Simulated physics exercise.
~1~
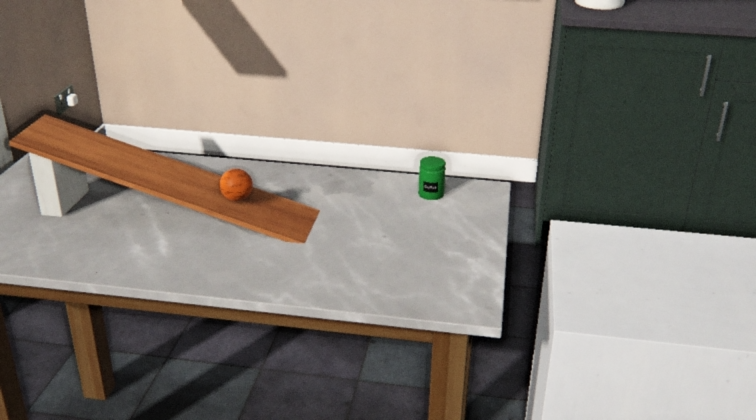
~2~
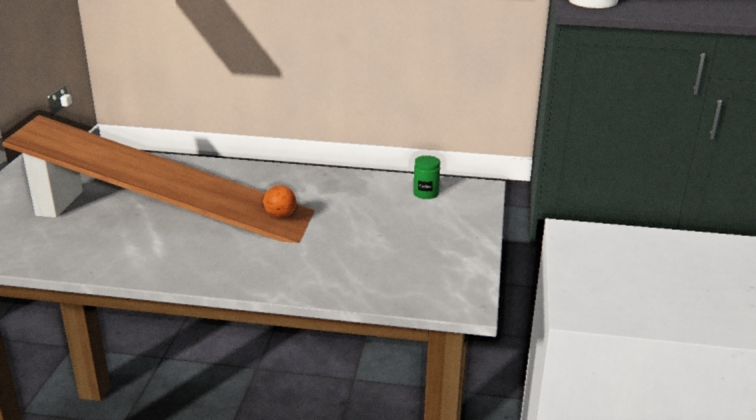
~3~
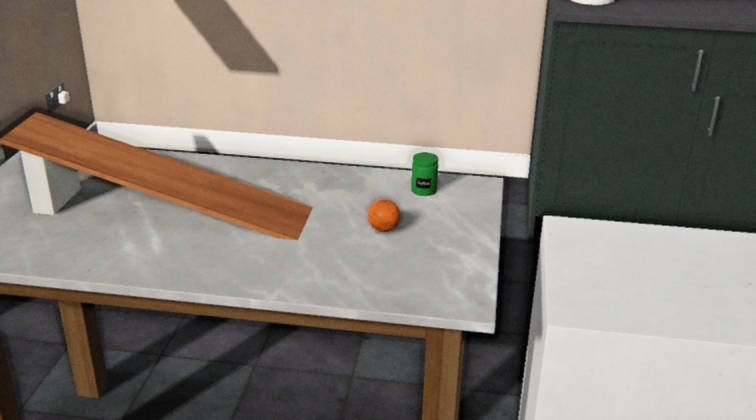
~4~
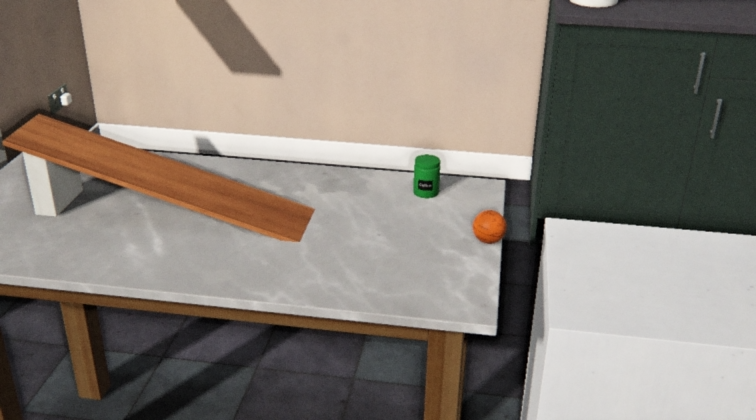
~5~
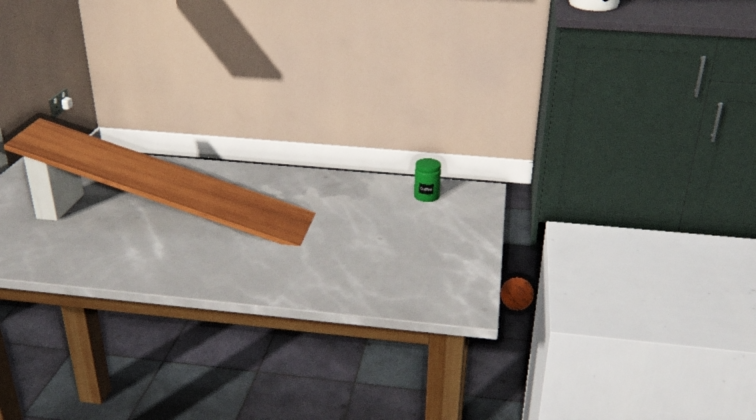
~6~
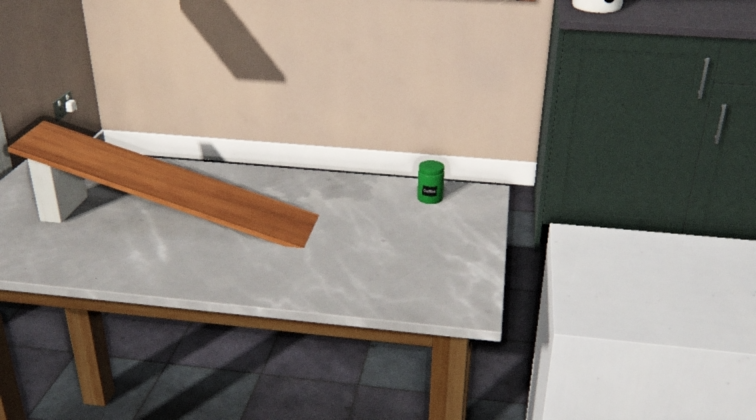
The clip shows an orange ball rolling down a wooden ramp on a marble-topped table, passing in front of a green jar and going over the right edge. It drops into the gap before a white block and disappears from view, while the jar stays in place.
